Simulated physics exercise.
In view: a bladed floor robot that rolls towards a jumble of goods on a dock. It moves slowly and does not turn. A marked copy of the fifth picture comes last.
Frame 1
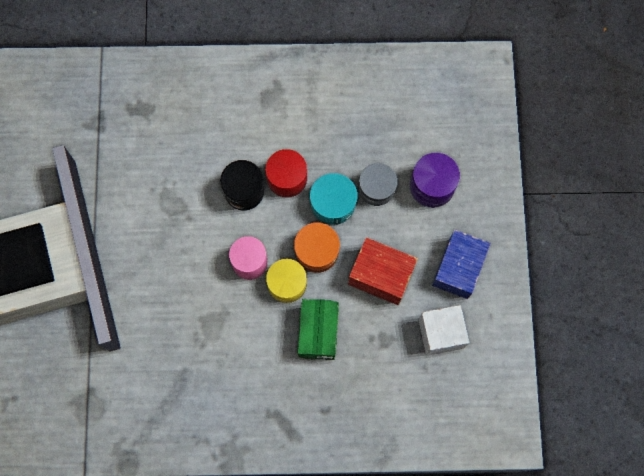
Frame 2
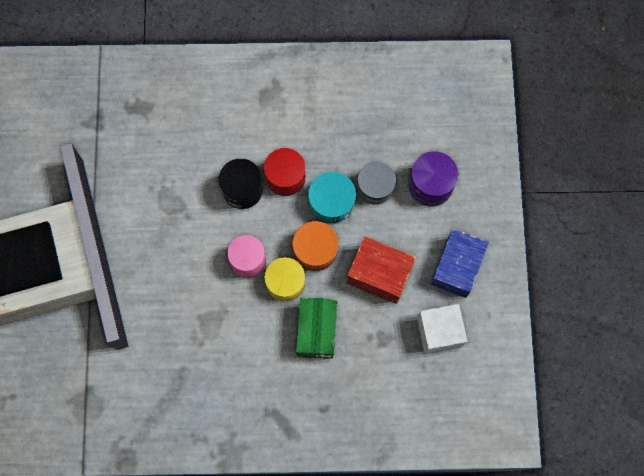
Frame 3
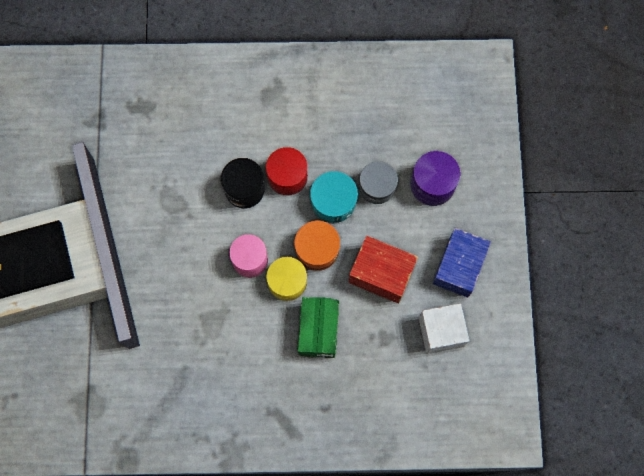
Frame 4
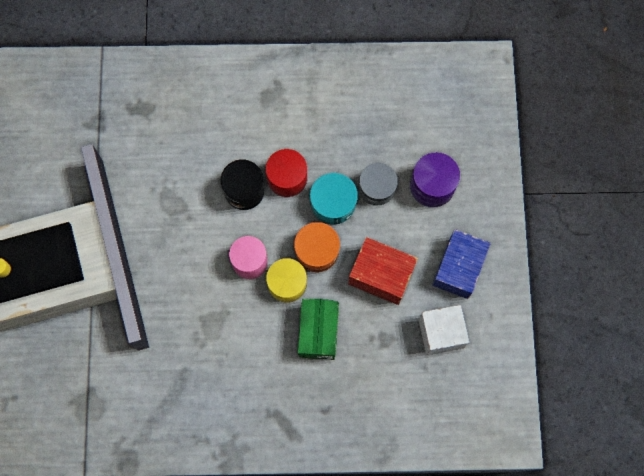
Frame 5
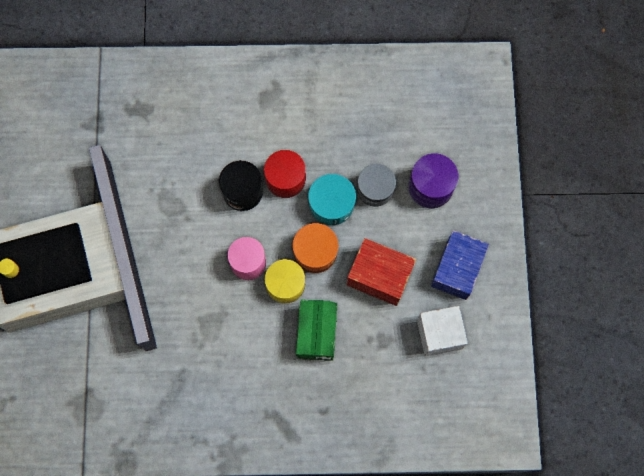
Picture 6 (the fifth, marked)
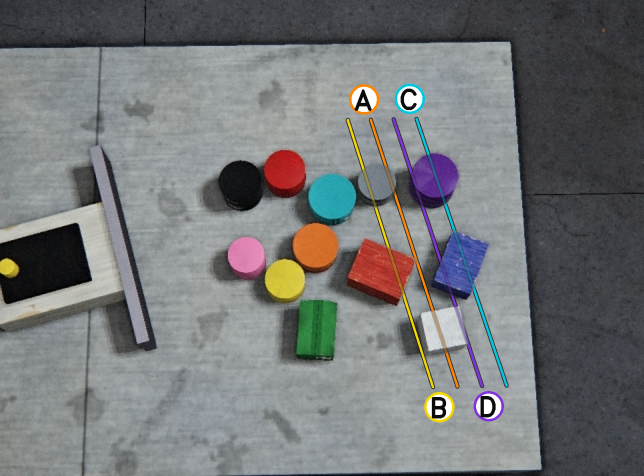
At the start, a flat gray blade on a pale robot stands at the left of a dock, apart from a jumble of colored canisters, pails, crates and a green parcel. The robot then creeps slowly rightward without turning, narrowing the gap slightly, while the goods stay still.
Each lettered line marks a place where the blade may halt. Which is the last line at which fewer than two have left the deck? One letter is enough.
D.
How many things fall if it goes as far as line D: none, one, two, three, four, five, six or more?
In all, one.
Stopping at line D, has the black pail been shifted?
Yes.
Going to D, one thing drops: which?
The blue crate.
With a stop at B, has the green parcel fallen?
By then, no.
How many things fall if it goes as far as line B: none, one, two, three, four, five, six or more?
By then, none.
On the marked copy, A at (413, 248); B at (389, 249); C at (460, 248); D at (437, 248).
Following D. Soon after the start, robot (165, 259); black pail (246, 186); pink canister (263, 255).
Later, robot (280, 258); blue crate (471, 260); purple canister (443, 179).
In the end, robot (369, 256); blue crate over the edge; white crate (524, 323); one fallen.
As for the rest, A is within the limit but short; B is within the limit but short; C drops three.
